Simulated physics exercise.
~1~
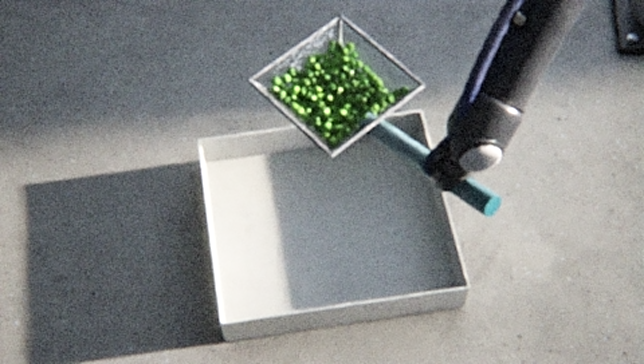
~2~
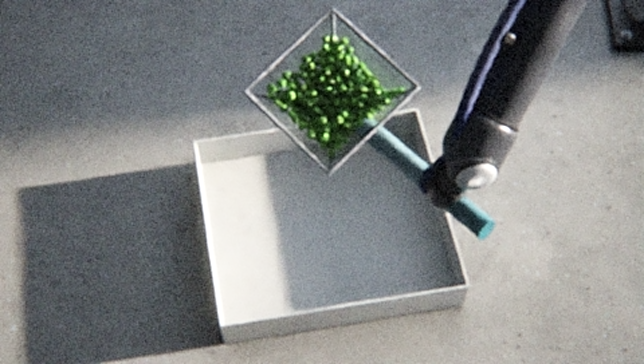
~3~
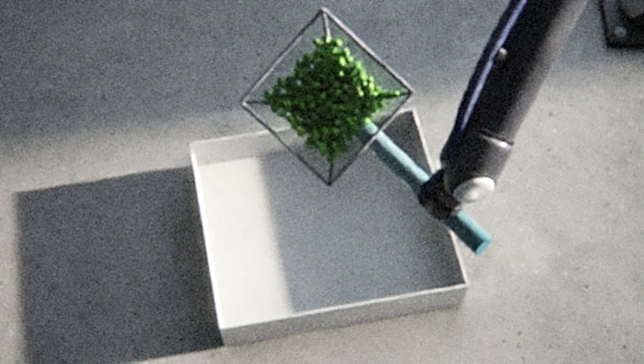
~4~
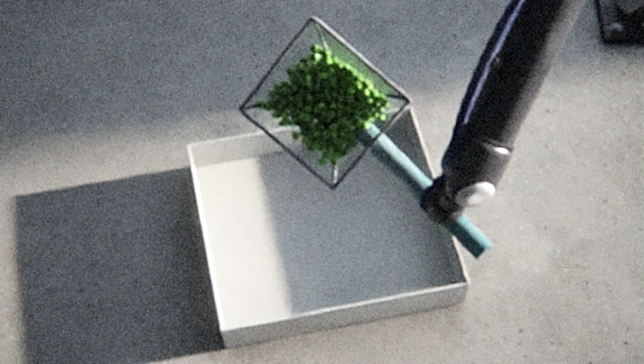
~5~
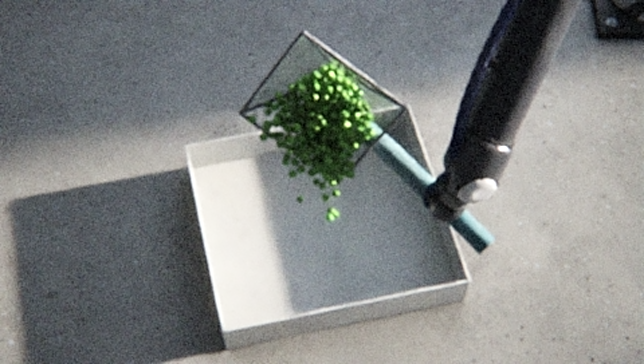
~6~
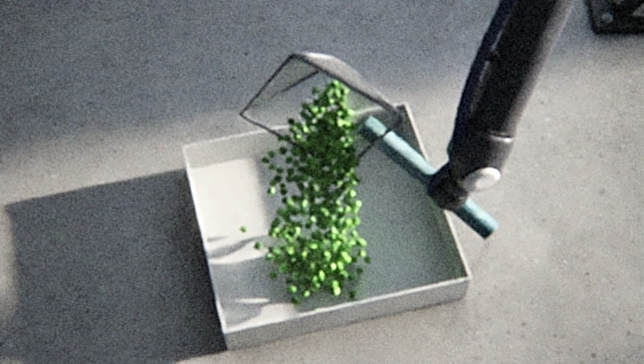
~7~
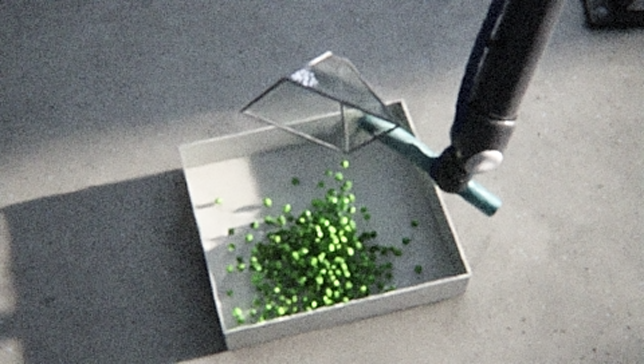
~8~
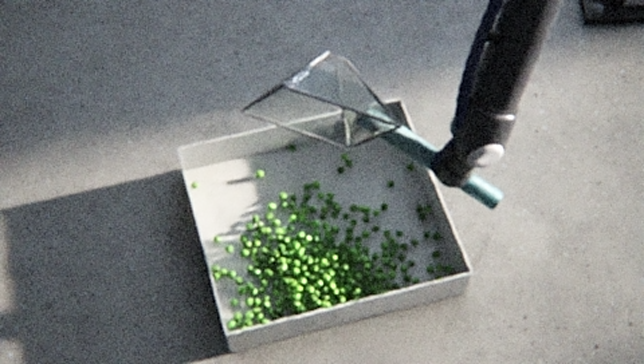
Bright green peas fill a clear, dark-edged square scoop held by a black robotic arm at the right, gripping its teal handle. Below it, a shallow off-white tray sits on a grey concrete floor, seen from above at an angle, with shadows falling across the left side. The arm steadily tips the scoop, and the peas bunch toward its lower edge. A few drop first, then the rest pour down in a thick stream, emptying the scoop. The peas scatter and spread across the front of the tray, while the empty scoop stays tilted above.
